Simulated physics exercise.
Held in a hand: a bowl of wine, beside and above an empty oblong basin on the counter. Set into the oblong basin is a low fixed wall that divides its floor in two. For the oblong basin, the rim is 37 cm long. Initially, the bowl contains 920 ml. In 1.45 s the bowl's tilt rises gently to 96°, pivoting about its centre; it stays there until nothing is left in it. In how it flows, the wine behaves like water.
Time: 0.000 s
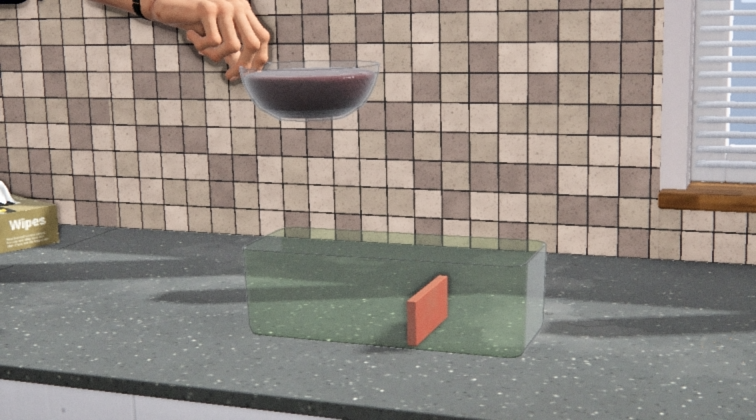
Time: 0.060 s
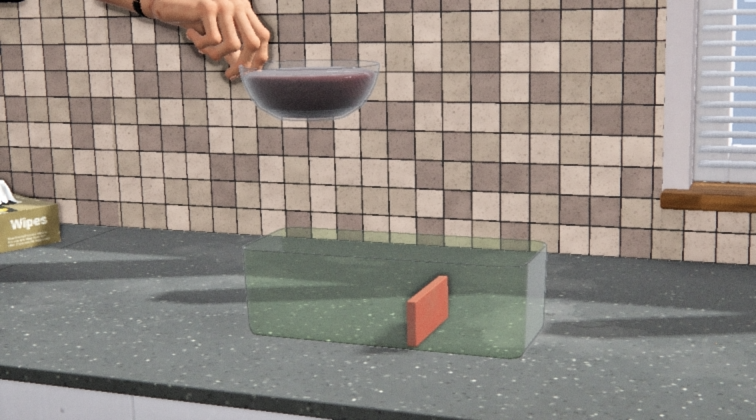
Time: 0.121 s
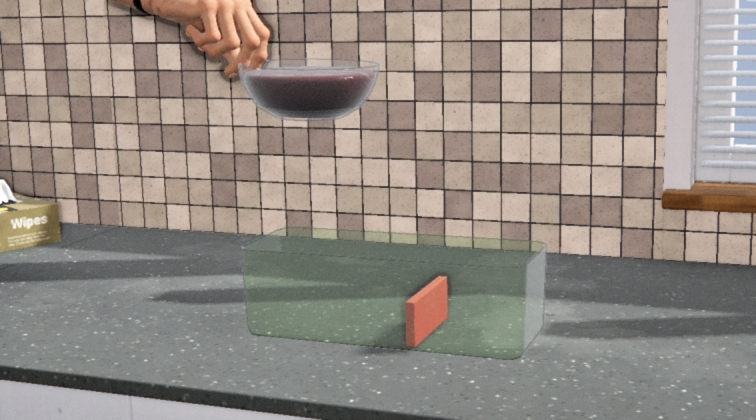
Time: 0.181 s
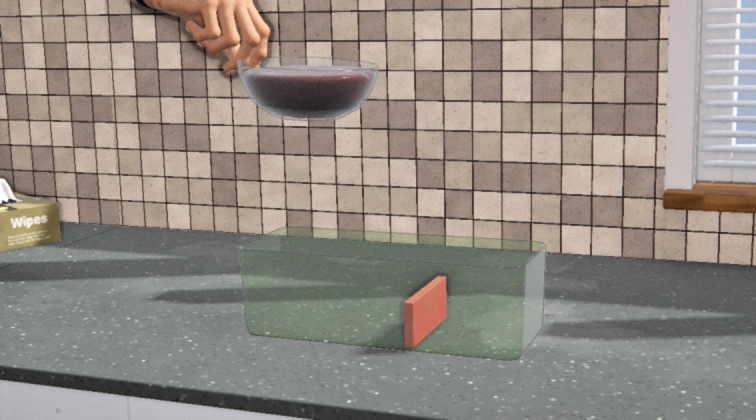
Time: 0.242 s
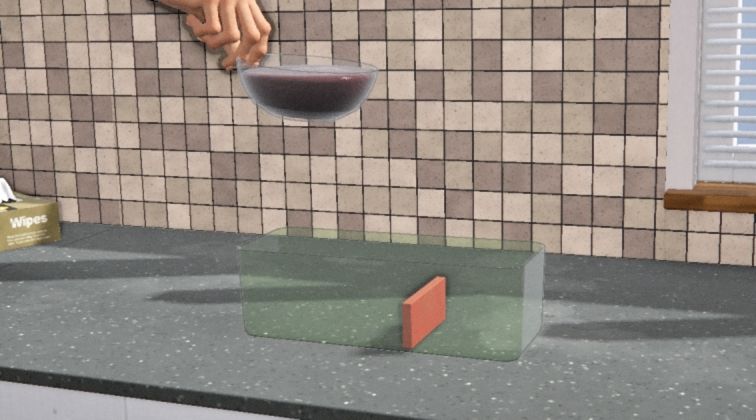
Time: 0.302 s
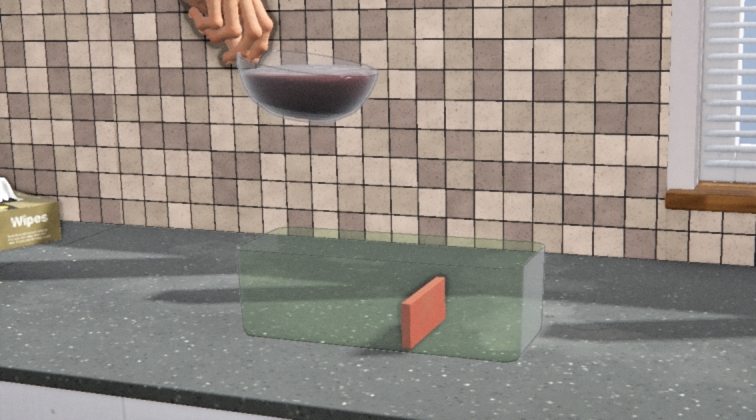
On a speckled kitchen counter before a tiled wall, an empty, clear greenish basin with an upright red piece inside sits below a hand holding a glass bowl of dark wine. The bowl is level at first, then the hand slowly tilts it slightly, its right rim dipping a little.
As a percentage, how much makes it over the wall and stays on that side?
Some 66 per cent makes it over and stays.
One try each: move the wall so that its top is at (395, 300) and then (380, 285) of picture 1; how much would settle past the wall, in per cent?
Try 1: 85 %; try 2: 95 %.
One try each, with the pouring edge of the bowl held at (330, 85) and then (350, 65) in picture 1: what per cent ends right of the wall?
The first try gives 0 percent and the second 35 percent.
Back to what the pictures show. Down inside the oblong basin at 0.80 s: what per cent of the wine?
Roughly 20 percent of it.
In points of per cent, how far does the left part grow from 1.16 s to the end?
It comes to some 10 per cent.
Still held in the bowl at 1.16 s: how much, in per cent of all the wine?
Remaining share: Approx. 3 %.
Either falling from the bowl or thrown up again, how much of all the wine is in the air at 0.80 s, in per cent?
About 40 per cent.
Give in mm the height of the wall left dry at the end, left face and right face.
Left about 48 mm, while the right is about 22 mm.
By 0.80 s the tilt is 55° and 41 per cent is still to pour, 4 is left of the wall and 16 right of it.
By 1.16 s the tilt is 87° and 3 per cent is still to pour, 23 is left of the wall and 65 right of it.
By 1.54 s the tilt is 96° and 0 per cent is still to pour, 32 is left of the wall and 66 right of it.
By 1.95 s the tilt is 96° and 0 per cent is still to pour, 33 is left of the wall and 66 right of it.
At rest 33 per cent lies left of the wall, 66 right of it and 2 outside.
